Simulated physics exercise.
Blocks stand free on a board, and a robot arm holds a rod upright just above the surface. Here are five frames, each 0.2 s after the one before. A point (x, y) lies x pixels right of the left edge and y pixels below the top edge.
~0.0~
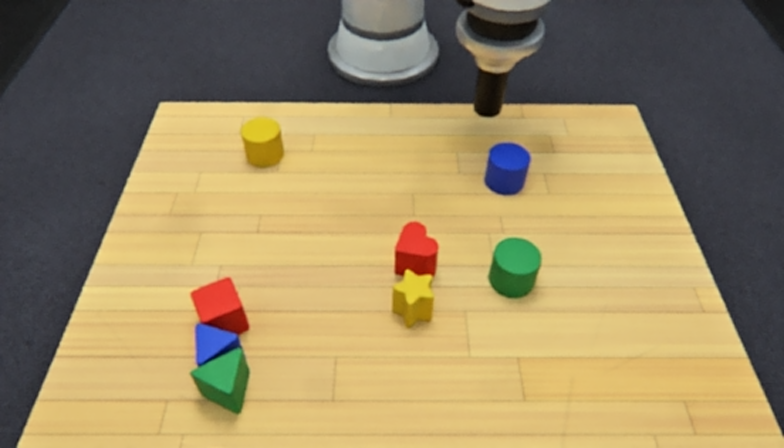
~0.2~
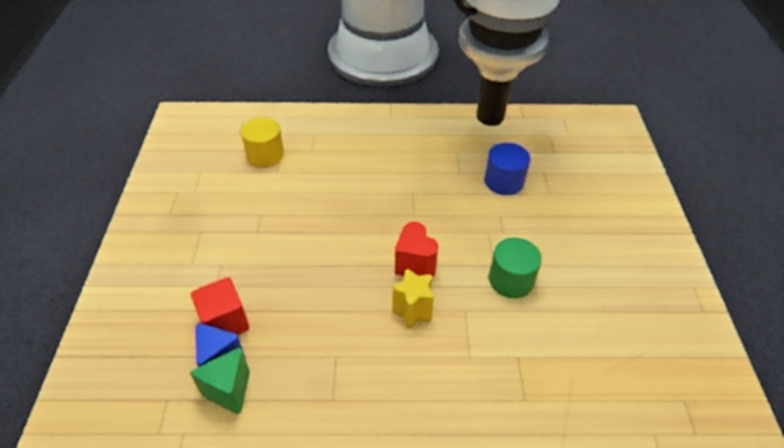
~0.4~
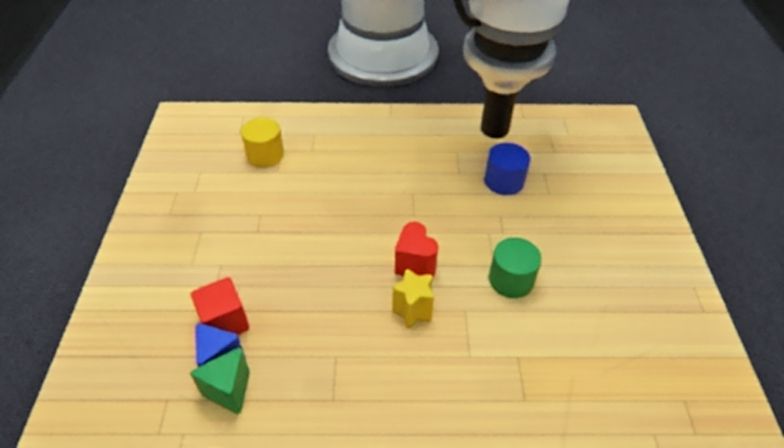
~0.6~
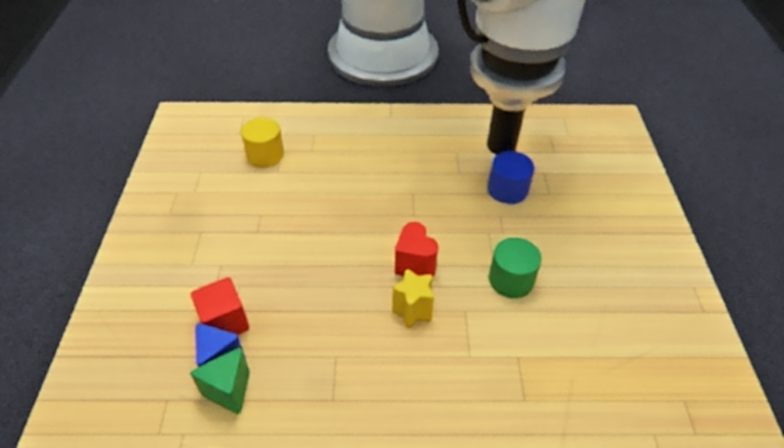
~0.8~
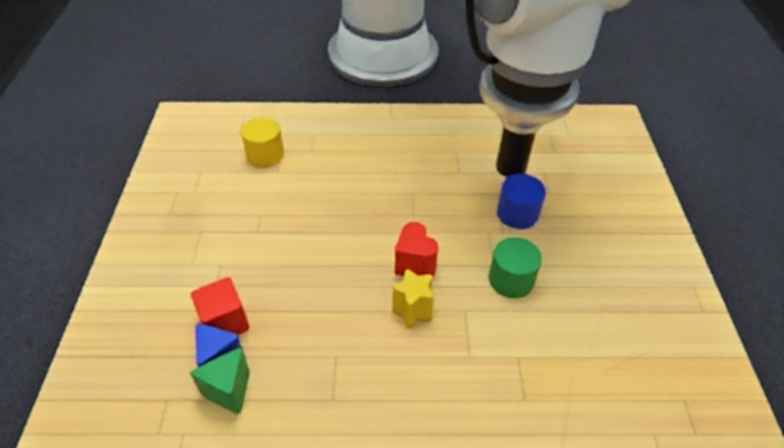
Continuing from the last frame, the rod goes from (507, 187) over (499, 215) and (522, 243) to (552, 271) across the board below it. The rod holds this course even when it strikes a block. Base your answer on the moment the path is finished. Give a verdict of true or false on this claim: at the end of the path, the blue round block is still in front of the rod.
This is true.
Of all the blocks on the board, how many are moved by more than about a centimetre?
The count will be 1.
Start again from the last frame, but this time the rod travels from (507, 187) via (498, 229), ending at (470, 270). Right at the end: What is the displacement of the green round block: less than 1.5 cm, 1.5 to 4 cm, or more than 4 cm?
Movement: Under 1.5 cm.
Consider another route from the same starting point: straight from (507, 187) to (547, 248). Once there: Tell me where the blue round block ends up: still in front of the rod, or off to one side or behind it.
The rod still drives it.
On the path given first. One third of the way, rod at (503, 196); blue round block at (533, 213).
Two thirds of the way, rod at (528, 225); blue round block at (565, 240).
At the end, rod at (559, 253); green round block in place; blue round block at (602, 264).
